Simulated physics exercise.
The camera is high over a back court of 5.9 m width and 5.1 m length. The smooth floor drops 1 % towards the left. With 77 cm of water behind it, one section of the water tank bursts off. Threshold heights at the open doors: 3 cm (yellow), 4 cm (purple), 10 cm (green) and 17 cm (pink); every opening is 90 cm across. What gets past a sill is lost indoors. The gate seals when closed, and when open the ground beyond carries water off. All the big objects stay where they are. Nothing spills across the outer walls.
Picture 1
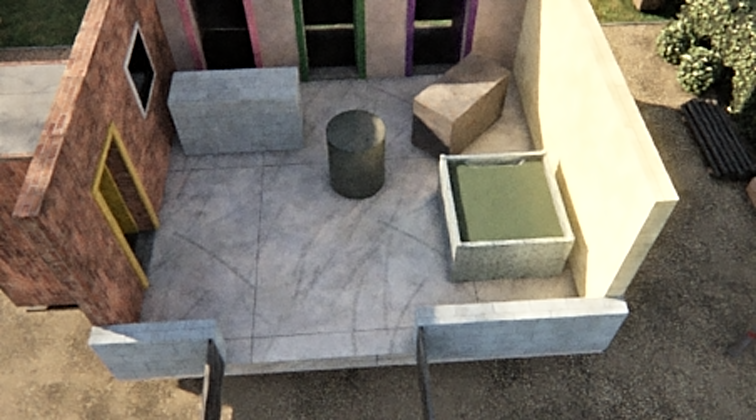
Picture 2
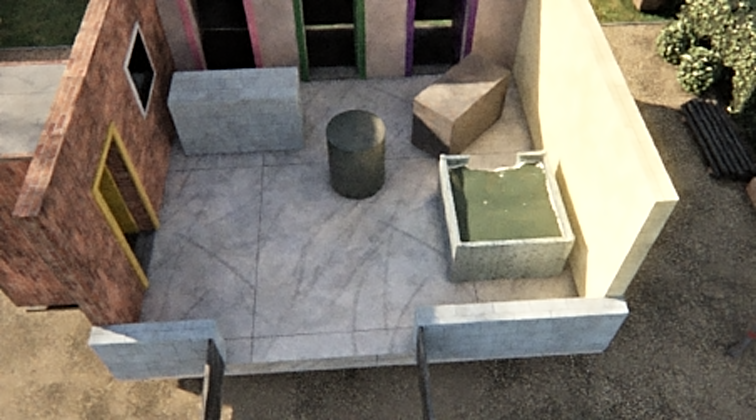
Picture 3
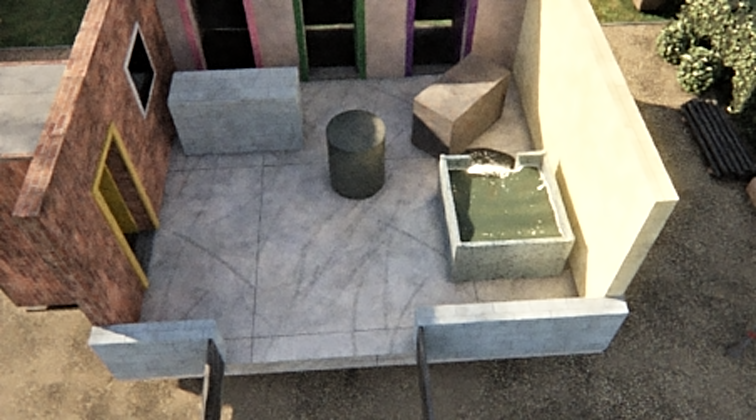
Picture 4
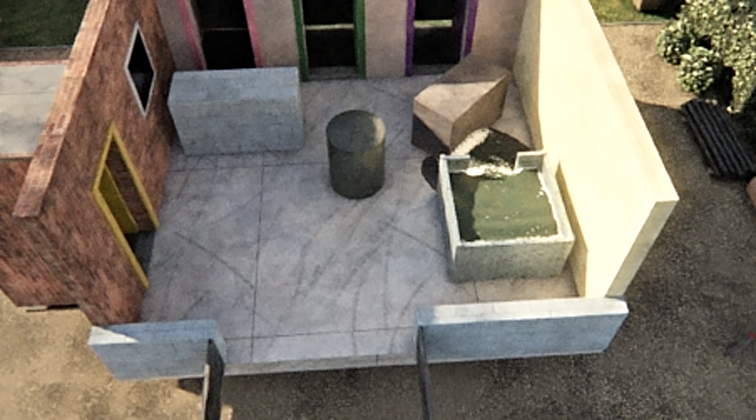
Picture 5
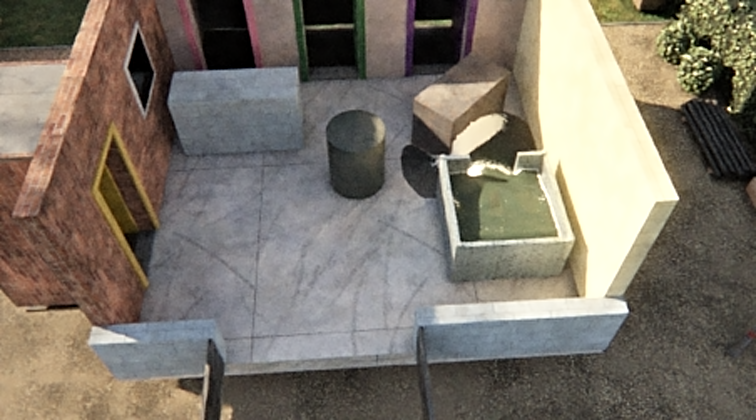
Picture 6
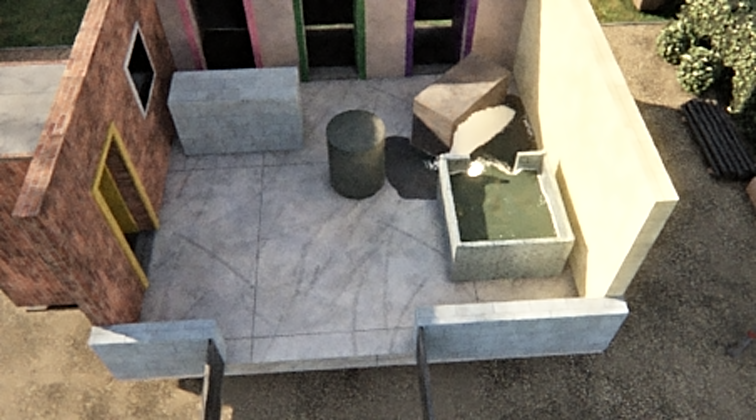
In a walled back court, the far side of a square tank of green water broke open, and water poured out behind it, spreading dark across the floor around the brown block and towards the round pillar.
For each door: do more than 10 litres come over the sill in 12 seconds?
Door by door: At the yellow door it goes over the limit; at the purple door it passes the limit; at the green door it stays under the limit; at the pink door it does not reach the limit.
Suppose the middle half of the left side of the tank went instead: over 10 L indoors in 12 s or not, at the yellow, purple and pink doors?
Against that limit: Yellow above, purple under, pink not over.
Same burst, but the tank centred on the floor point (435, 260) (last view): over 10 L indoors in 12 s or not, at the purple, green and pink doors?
Against that limit: Purple above, green above, pink under.
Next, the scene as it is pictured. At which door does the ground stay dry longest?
Last comes the yellow one.
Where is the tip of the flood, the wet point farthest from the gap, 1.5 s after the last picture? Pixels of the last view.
At about (285, 98).
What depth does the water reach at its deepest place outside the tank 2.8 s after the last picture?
About 26 cm.
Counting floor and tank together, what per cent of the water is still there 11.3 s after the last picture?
Some 82 per cent remains.
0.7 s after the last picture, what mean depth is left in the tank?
Roughly 44 cm on average.
Then, 0.7 s after the last picture water covers 15 % of the floor and is deepest (47 cm) near (523, 129); yellow door not reached, purple door not reached, green door not reached, pink door not reached.
Then, 1.5 s after the last picture water covers 35 % of the floor and is deepest (37 cm) near (508, 79); yellow door not reached, purple door 11 cm at the sill, 9 L in, green door 3 cm at the sill, 0 L in, pink door not reached.
Then, 2.8 s after the last picture water covers 55 % of the floor and is deepest (26 cm) near (525, 137); yellow door not reached, purple door 9 cm at the sill, 35 L in, green door 4 cm at the sill, 0 L in, pink door 7 cm at the sill, 0 L in.
Then, 6.3 s after the last picture water covers 90 % of the floor and is deepest (14 cm) near (149, 351); yellow door 2 cm at the sill, 0 L in, purple door 5 cm at the sill, 59 L in, green door 3 cm at the sill, 0 L in, pink door 13 cm at the sill, 0 L in.
Then, 11.3 s after the last picture water covers 95 % of the floor and is deepest (10 cm) near (181, 103); yellow door 7 cm at the sill, 44 L in, purple door 3 cm at the sill, 63 L in, green door 7 cm at the sill, 0 L in, pink door 8 cm at the sill, 0 L in.
